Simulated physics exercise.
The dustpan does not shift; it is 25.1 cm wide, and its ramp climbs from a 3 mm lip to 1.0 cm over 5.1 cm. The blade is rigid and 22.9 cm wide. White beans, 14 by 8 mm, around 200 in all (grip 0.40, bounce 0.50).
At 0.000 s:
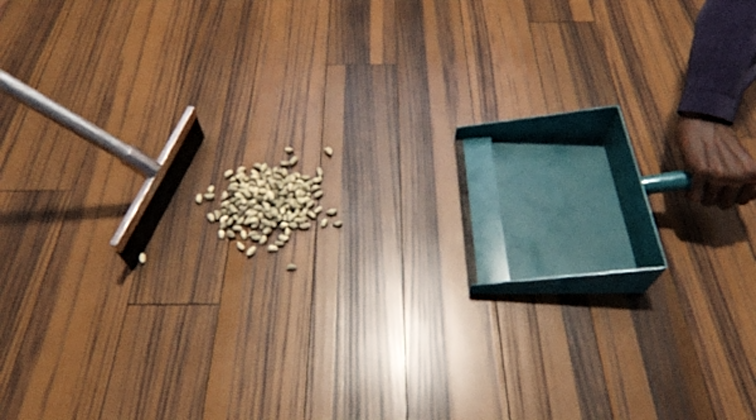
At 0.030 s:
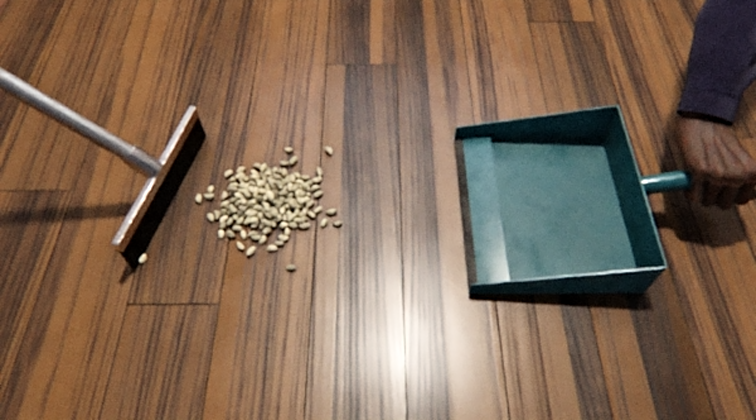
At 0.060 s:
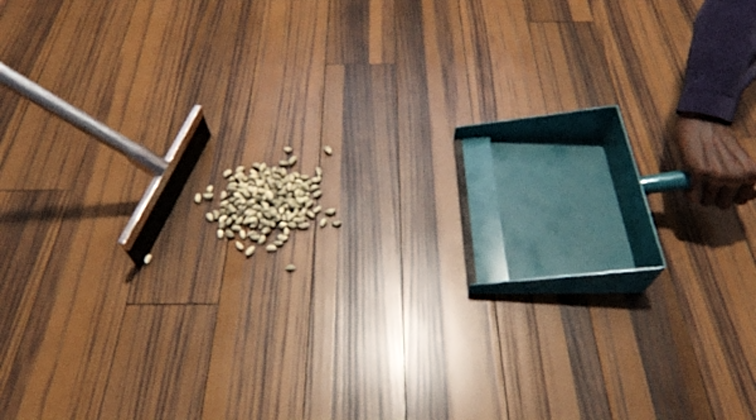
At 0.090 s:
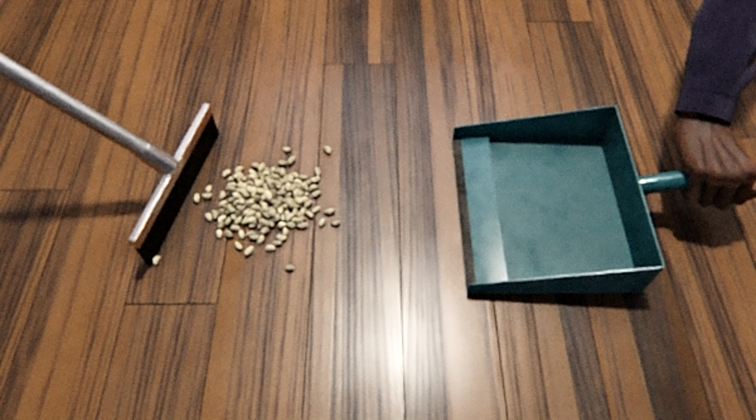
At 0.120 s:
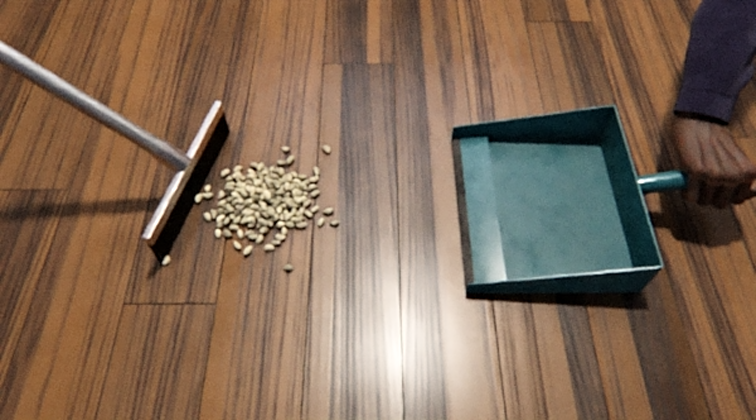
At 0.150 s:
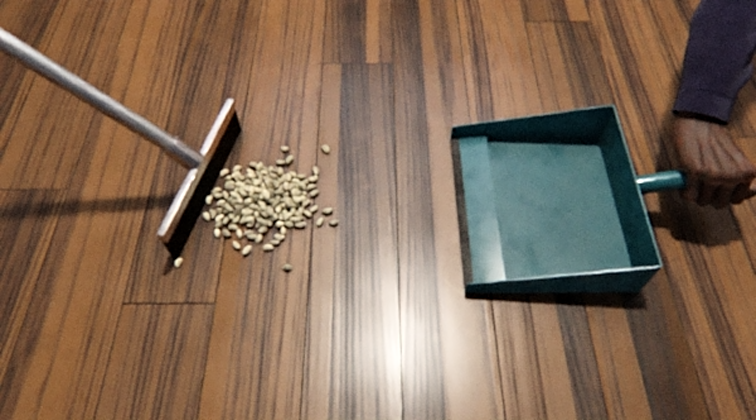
A broom slides right across the wooden floor and nudges a pile of pale beans.
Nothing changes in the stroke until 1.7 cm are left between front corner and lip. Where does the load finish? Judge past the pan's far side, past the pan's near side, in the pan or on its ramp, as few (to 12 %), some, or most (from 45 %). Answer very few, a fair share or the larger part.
Far side: Very few, near side: Very few, pan: Very few.
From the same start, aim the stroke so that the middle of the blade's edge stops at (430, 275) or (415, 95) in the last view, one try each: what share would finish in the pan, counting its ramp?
About 20 and 0 per cent.
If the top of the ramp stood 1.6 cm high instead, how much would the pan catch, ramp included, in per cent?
It would be near 5 per cent.
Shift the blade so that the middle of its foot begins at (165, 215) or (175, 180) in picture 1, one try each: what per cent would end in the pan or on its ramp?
Some 10 and 5 per cent.
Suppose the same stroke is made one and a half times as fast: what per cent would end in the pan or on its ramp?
It would be near 20 per cent.
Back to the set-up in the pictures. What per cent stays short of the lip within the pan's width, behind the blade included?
Some 85 per cent.
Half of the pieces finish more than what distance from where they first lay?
About 24 cm.
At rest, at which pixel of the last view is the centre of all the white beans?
At about (435, 206).
After 0.40 s, middle of the blade 19 cm from the lip; 0 % over the lip, far side 0 %, near side 0 %.
Then, at 0.56 s, middle of the blade 10 cm from the lip; 0 % over the lip, far side 0 %, near side 0 %.
Then, at 0.85 s, middle of the blade 5 cm from the lip; 5 % over the lip, far side 5 %, near side 5 %.
In the end, at 2.1 s, far side 5 %, near side 5 %, pan 5 %, in front of the lip or behind the blade 85 %.
